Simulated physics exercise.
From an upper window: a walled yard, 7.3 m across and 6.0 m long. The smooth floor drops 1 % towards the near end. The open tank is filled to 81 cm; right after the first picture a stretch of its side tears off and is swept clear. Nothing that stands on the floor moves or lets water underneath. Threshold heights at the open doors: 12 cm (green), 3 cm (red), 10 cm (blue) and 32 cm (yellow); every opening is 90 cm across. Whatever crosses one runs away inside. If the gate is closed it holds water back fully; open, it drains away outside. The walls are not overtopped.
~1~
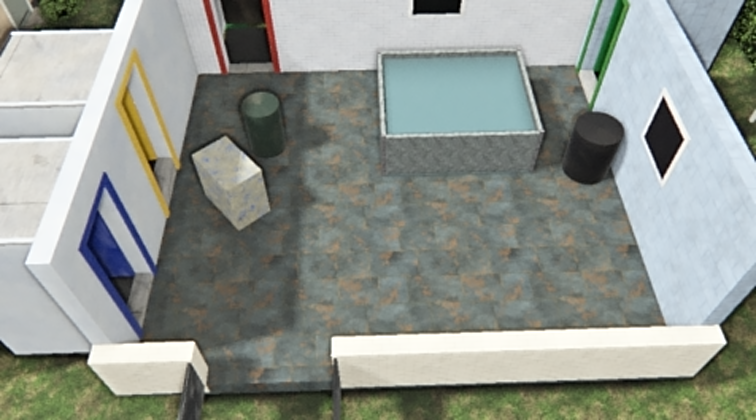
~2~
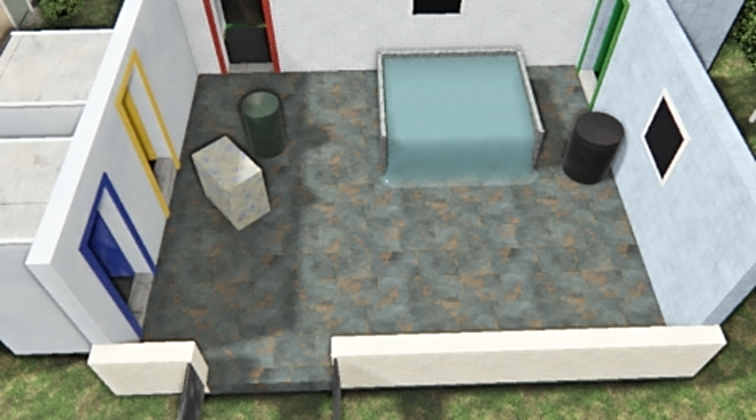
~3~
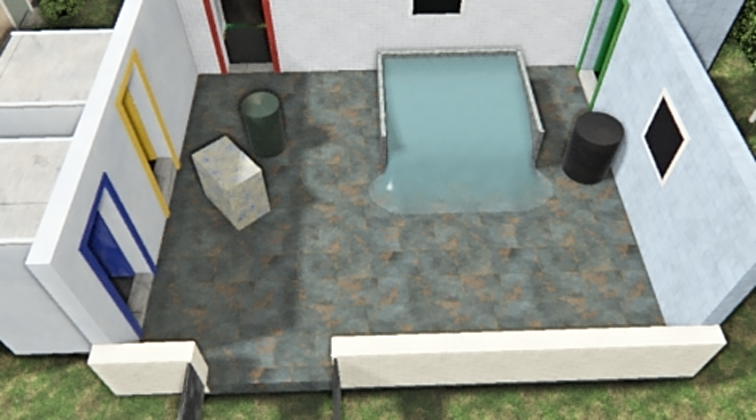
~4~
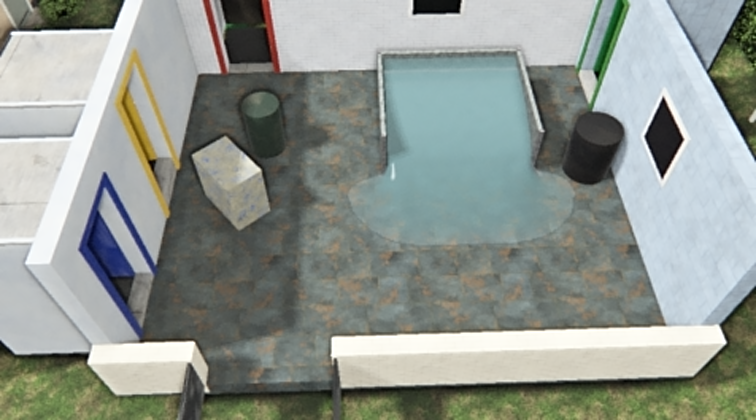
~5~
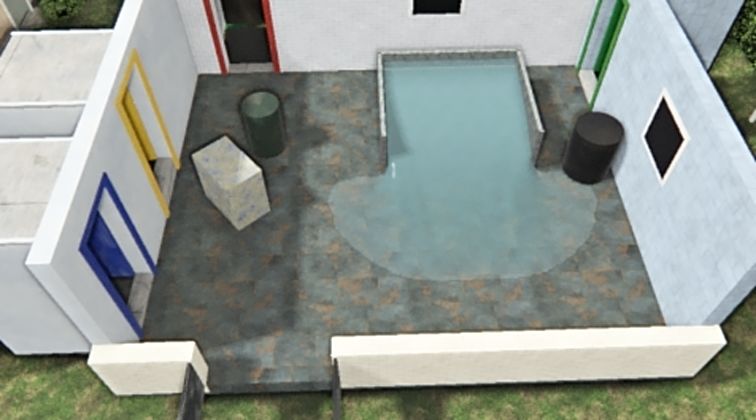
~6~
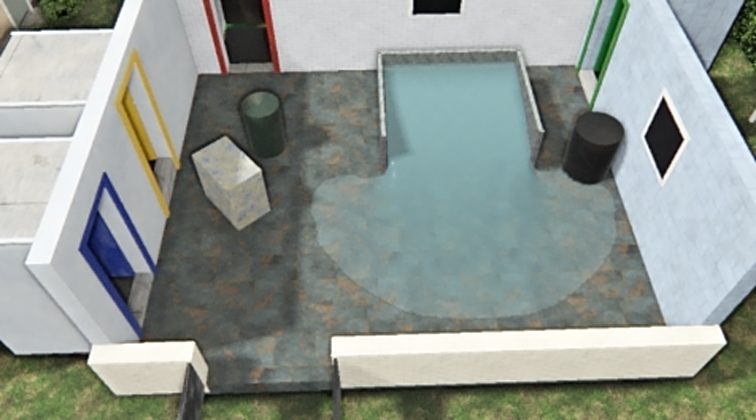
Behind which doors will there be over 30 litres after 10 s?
The water let in: At the green door it stays under the limit; at the red door it exceeds the limit; at the blue door it passes the limit; at the yellow door it keeps below the limit.
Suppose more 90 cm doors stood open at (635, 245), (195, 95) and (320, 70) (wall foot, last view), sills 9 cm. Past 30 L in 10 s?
In turn: Past it, not over, not over.
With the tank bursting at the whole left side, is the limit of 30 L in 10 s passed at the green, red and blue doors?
Then: Green under, red past it, blue not over.
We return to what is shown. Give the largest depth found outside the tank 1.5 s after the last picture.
Up to some 57 cm.
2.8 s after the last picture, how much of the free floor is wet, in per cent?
Near 55 per cent is wet.
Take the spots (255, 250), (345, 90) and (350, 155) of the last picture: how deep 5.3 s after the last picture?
Roughly 8, 0 and 0 cm, in turn.
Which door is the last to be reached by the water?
Last comes the red one.
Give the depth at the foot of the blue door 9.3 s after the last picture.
Some 12.0 cm.
Then, 0.7 s after the last picture water covers 45 % of the floor and is deepest (50 cm) near (469, 346); green door not reached, red door not reached, blue door not reached, yellow door not reached.
Then, 1.5 s after the last picture water covers 50 % of the floor and is deepest (57 cm) near (670, 352); green door not reached, red door not reached, blue door not reached, yellow door not reached.
Then, 2.8 s after the last picture water covers 55 % of the floor and is deepest (38 cm) near (591, 188); green door not reached, red door not reached, blue door 23 cm at the sill, 12 L in, yellow door not reached.
Then, 5.3 s after the last picture water covers 85 % of the floor and is deepest (21 cm) near (134, 369); green door 9 cm at the sill, 0 L in, red door 5 cm at the sill, 0 L in, blue door 18 cm at the sill, 103 L in, yellow door 13 cm at the sill, 0 L in.
Then, 9.3 s after the last picture water covers 100 % of the floor and is deepest (13 cm) near (134, 369); green door 4 cm at the sill, 1 L in, red door 7 cm at the sill, 63 L in, blue door 12 cm at the sill, 167 L in, yellow door 8 cm at the sill, 0 L in.
